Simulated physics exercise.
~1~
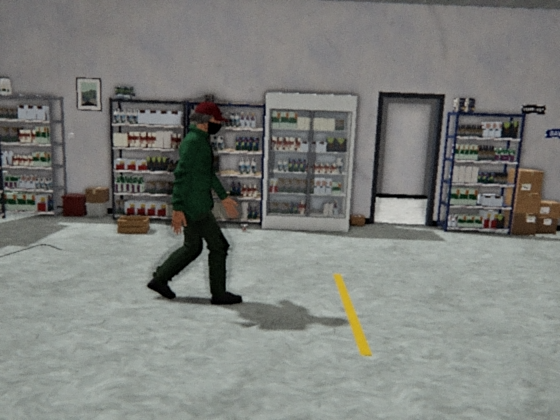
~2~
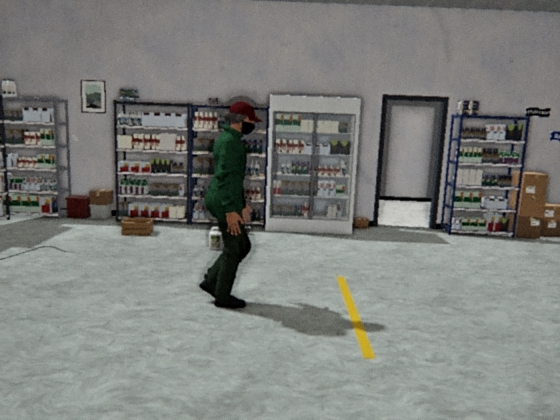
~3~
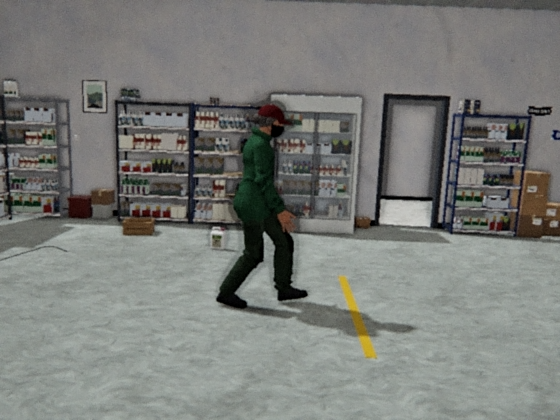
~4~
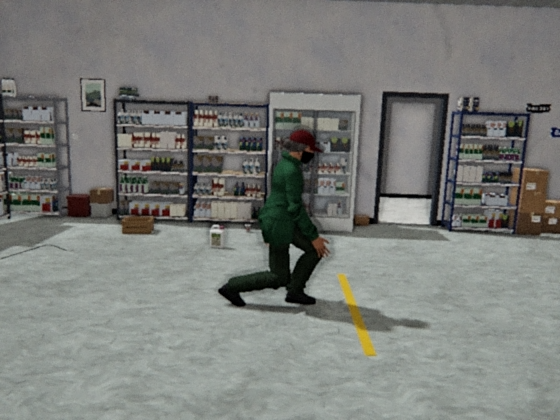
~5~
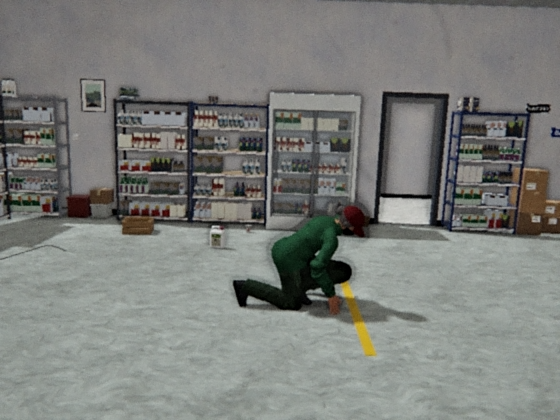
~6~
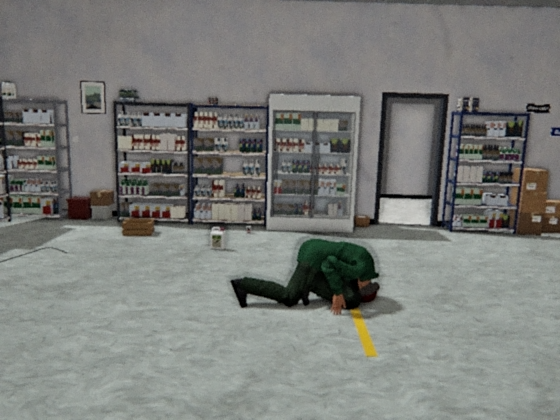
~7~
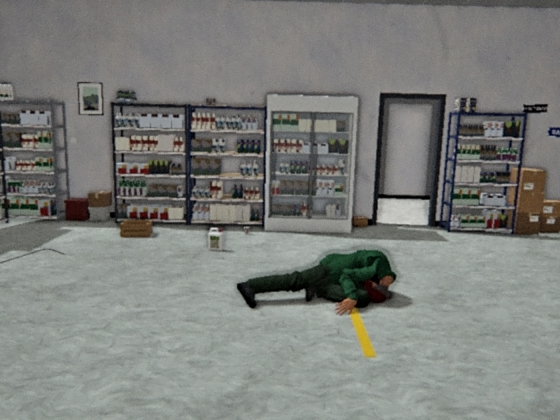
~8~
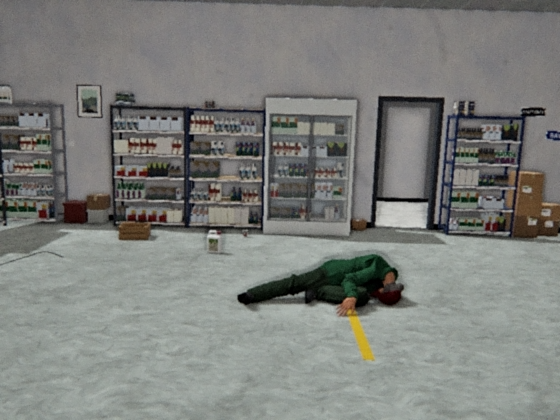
The clip shows a masked person in a red cap and green clothes walking right across a pale floor before stocked shelves, then dropping to the knees, pitching forward and ending lying down, head just past a yellow strip and legs stretched left.
